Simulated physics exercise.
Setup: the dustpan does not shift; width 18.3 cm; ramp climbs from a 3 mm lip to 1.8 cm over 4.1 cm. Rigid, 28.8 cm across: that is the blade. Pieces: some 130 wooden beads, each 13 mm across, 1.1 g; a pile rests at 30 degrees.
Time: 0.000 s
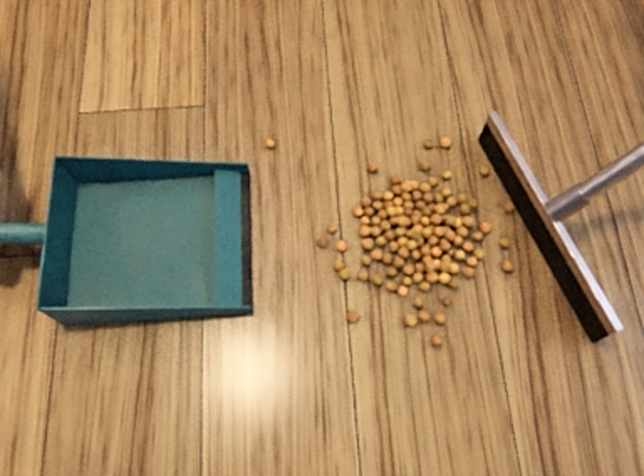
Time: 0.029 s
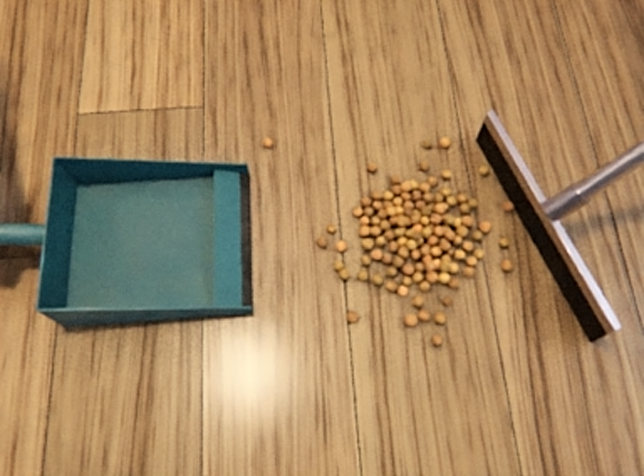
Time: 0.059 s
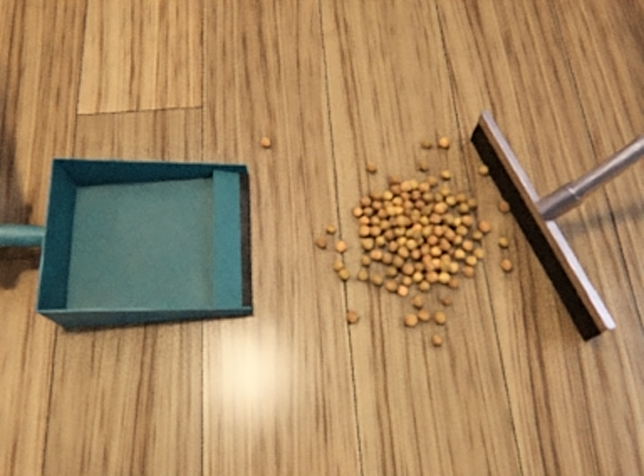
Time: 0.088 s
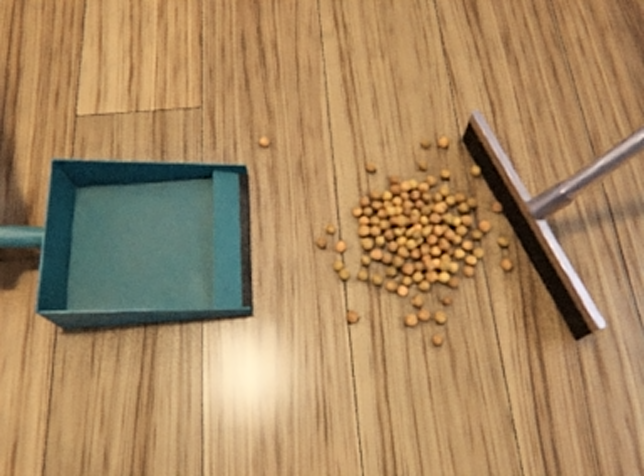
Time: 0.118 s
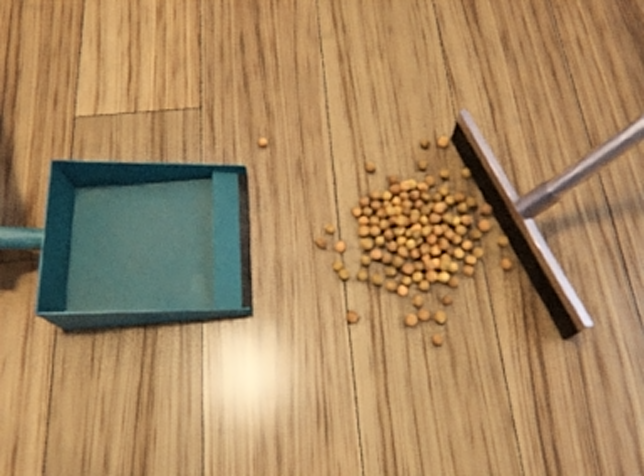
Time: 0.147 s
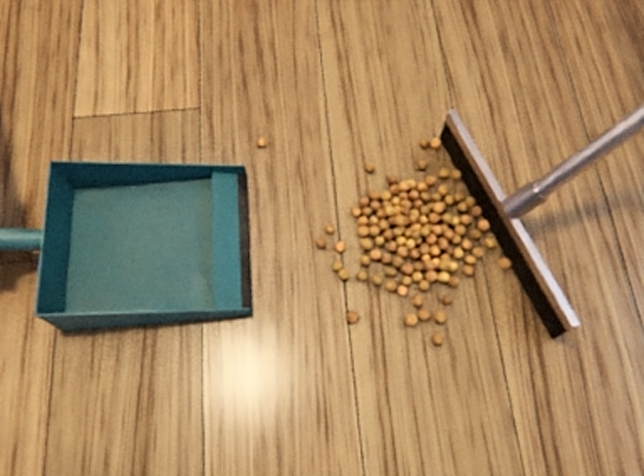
A squeegee-like blade on a metal handle sliding left across a wooden floor, nudging the edge of a bead pile near a still teal dustpan.
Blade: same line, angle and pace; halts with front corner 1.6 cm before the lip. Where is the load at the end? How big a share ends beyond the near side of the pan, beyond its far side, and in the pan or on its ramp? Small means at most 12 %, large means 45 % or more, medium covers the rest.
Shares: Near side - medium; far side - small; pan - small.
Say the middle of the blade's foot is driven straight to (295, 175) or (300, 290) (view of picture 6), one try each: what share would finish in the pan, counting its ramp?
The two tries give about 0 and 15 percent.
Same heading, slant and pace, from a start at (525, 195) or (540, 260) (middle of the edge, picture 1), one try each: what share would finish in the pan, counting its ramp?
First try about 0 per cent, second about 15 per cent.
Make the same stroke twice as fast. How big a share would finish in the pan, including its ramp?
Then around 20 per cent.
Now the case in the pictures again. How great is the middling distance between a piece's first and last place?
Roughly 20 cm.
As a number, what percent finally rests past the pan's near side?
Roughly 30 per cent.
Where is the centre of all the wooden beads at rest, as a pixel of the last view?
Look around (267, 267) in the last picture.
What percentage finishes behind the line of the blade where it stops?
Some 0 percent of it.
After 0.40 s, middle of the blade 18 cm from the lip; 0 % over the lip, far side 5 %, near side 15 %.
After 0.57 s, middle of the blade 10 cm from the lip; 0 % over the lip, far side 5 %, near side 20 %.
After 0.86 s, middle of the blade 6 cm from the lip; 10 % over the lip, far side 10 %, near side 30 %.
By 1.4 s all is still; near side 30 %, far side 10 %, pan 10 %, in front of the lip or behind the blade 55 %.
